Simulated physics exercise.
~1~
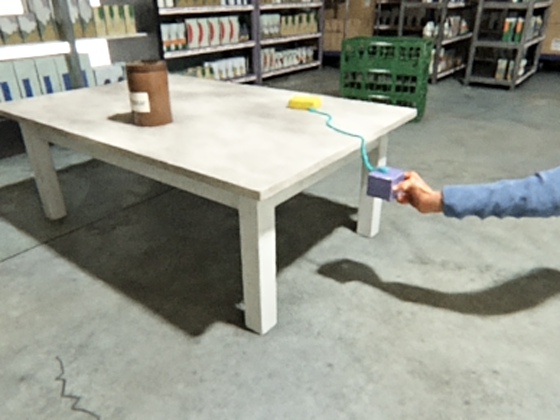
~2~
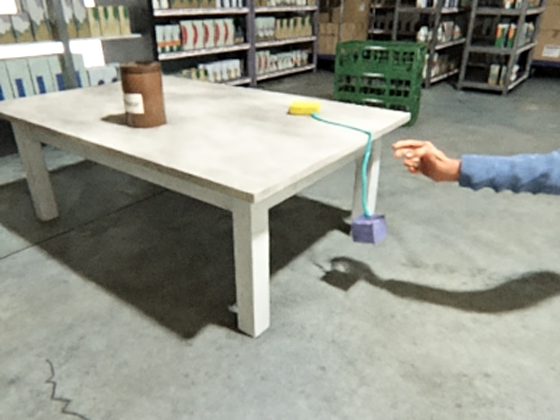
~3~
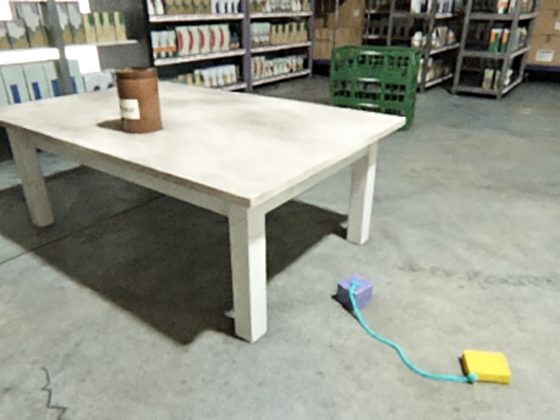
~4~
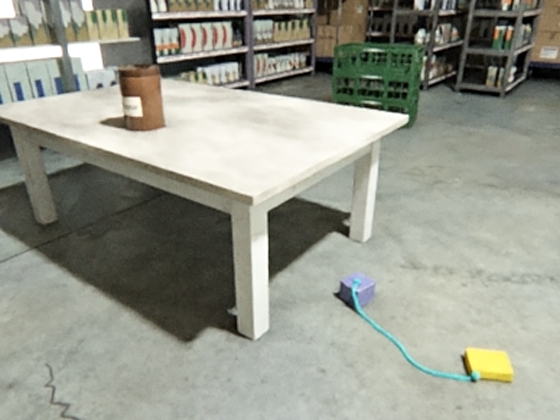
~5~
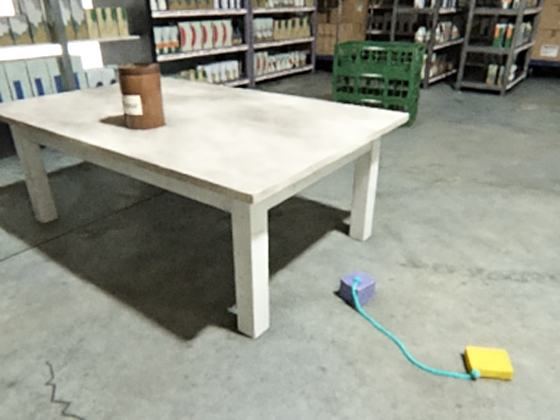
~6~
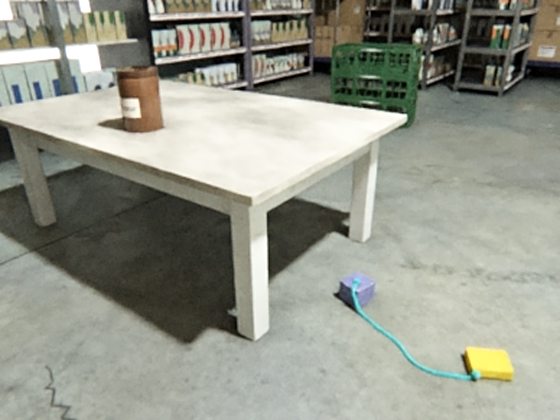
A hand releases a blue block beside a table, and its cord drags a yellow sponge to the floor.
